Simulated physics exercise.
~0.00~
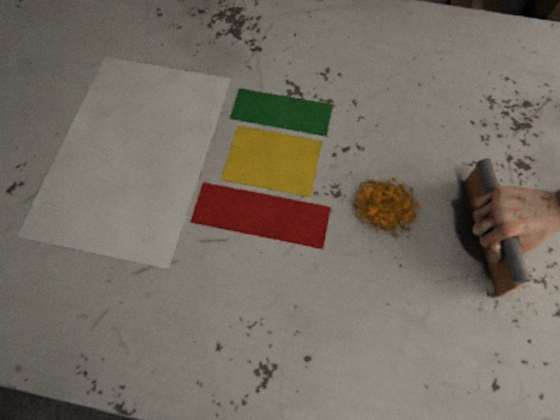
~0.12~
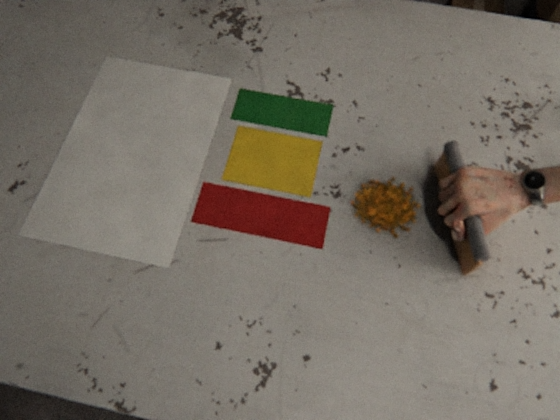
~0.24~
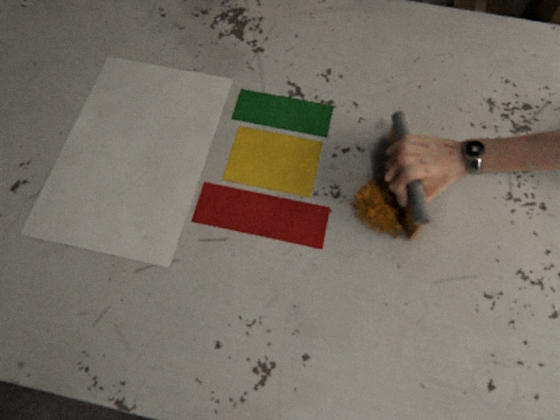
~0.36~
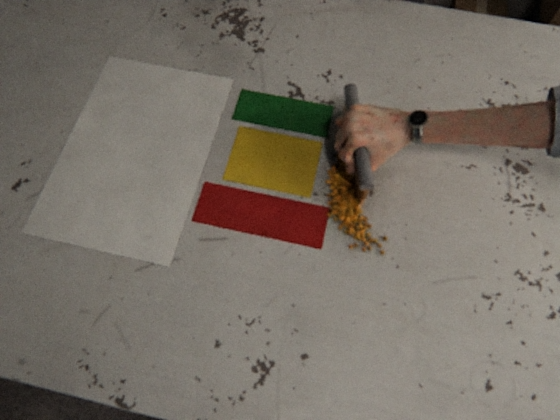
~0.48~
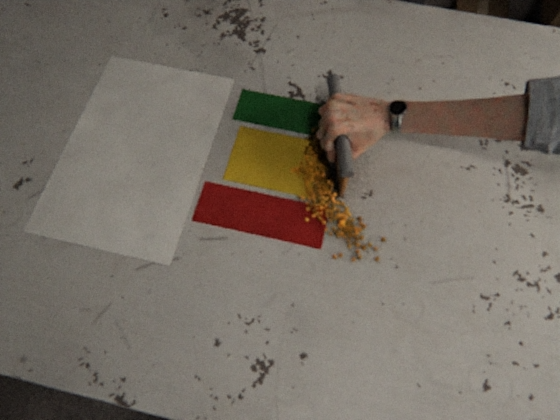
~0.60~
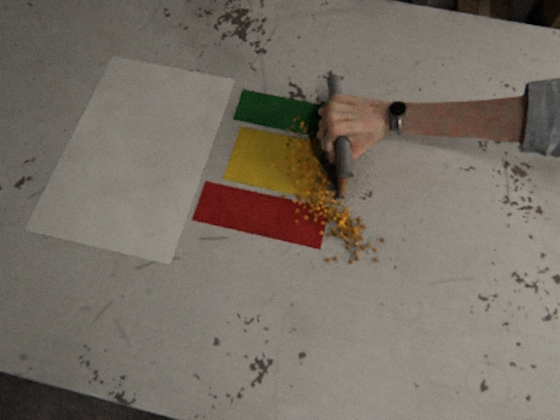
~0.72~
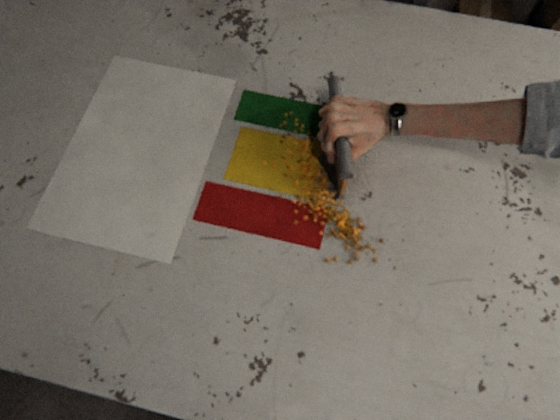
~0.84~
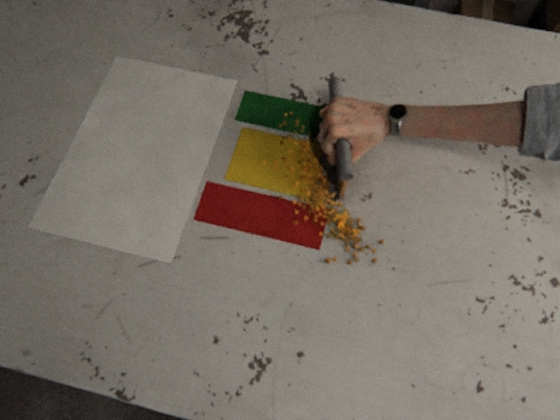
A hand wearing a watch swept a scraper leftward into a small pile of orange-yellow kernels, pushing and scattering them toward the coloured mats, then stopped, leaving some on the yellow, red and green mats, many on the bare table, and none on the white.
